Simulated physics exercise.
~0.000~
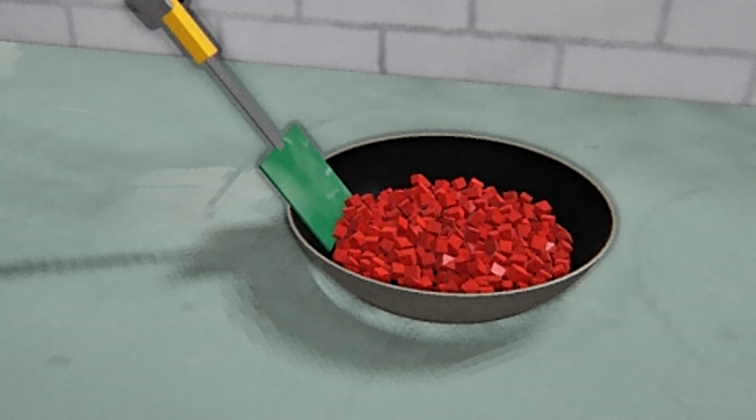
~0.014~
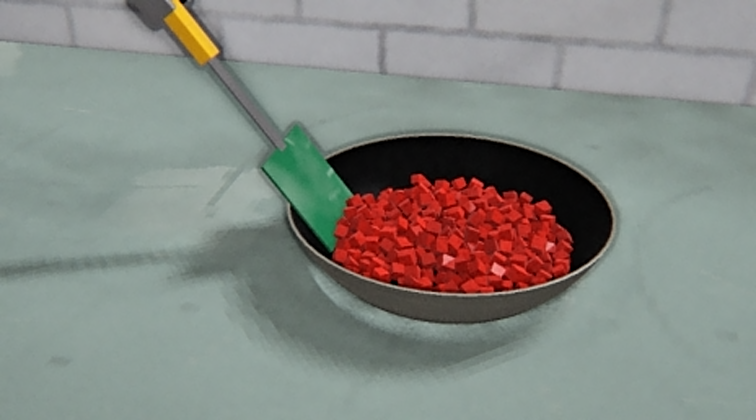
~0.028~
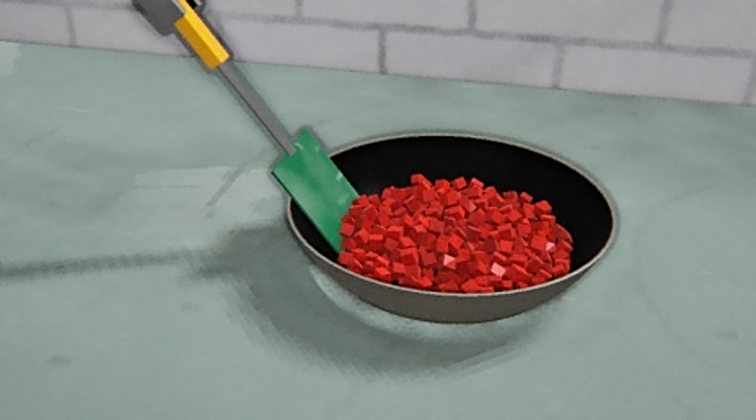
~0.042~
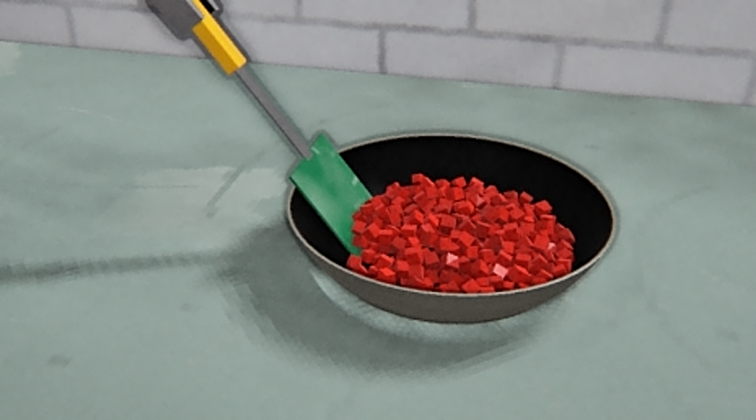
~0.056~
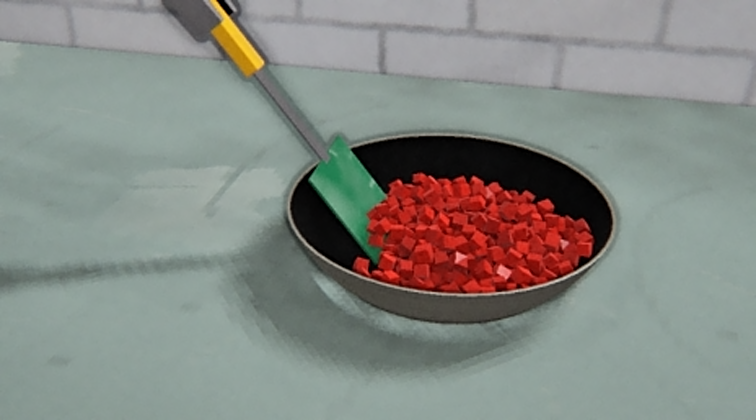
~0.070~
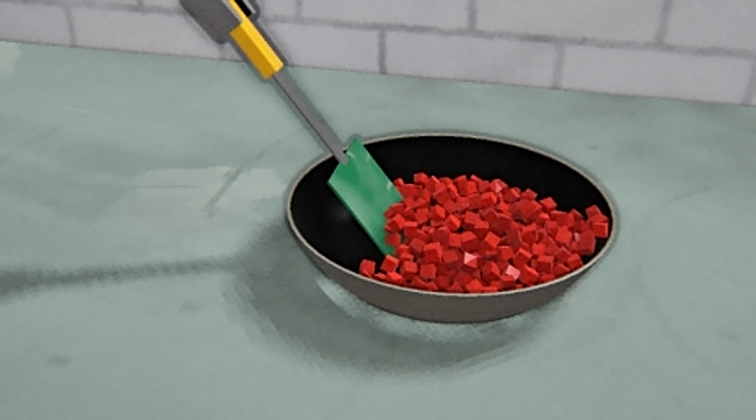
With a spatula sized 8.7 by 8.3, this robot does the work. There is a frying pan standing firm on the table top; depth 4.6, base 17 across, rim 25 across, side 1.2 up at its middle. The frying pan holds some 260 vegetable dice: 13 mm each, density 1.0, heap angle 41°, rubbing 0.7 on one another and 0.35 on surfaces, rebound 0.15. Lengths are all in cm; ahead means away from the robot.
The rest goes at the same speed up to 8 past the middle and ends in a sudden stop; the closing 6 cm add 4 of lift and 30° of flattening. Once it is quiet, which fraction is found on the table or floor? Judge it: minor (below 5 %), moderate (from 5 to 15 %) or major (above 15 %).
My judgement: Major.
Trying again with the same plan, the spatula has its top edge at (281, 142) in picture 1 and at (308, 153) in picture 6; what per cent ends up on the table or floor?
10 per cent.
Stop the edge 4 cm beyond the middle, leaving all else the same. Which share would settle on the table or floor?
Estimate: Approx. 10 %.
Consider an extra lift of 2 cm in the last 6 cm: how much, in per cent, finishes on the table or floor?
I'd reckon around 20 per cent.
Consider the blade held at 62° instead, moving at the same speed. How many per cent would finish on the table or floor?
It would come to roughly 30 percent.
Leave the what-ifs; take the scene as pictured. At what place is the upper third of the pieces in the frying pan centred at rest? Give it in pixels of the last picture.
(560, 228).
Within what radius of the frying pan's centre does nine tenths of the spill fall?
The distance is roughly 30 cm.
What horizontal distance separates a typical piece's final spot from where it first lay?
The answer is about 7 cm.
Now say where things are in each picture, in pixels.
In the first picture, spatula top edge at (278, 144), sloping 52°; upper third of the load around (440, 226), from x 340 to 565, top at y 180; 265 in the frying pan.
In the second picture, spatula top edge at (280, 145), sloping 52°; upper third of the load around (440, 226), from x 340 to 565, top at y 180.
In the third picture, spatula top edge at (289, 149), sloping 52°; upper third of the load around (434, 225), from x 345 to 565, top at y 180.
In the fourth picture, spatula top edge at (306, 154), sloping 52°; upper third of the load around (445, 224), from x 355 to 565, top at y 180.
In the fifth picture, spatula top edge at (324, 157), sloping 52°; upper third of the load around (460, 225), from x 360 to 585, top at y 180.
In the sixth picture, spatula top edge at (342, 159), sloping 52°; upper third of the load around (483, 225), from x 360 to 600, top at y 180; 265 in the frying pan.
After 0.10 s, sloping 52°, highest piece 8 above the table; 263 in the frying pan, 2 on the blade or in flight.
After 0.14 s, sloping 42°, highest piece 10 above the table; 259 in the frying pan, 6 on the blade or in flight.
After 0.36 s, sloping 22°, highest piece 11 above the table; 197 in the frying pan, 53 on the table or floor, 15 on the blade or in flight.
After 1.41 s, sloping 22°, highest piece 5 above the table; 198 in the frying pan, 67 on the table or floor.
At rest, 198 in the frying pan, 67 on the table or floor. That is 25 % on the table or floor.
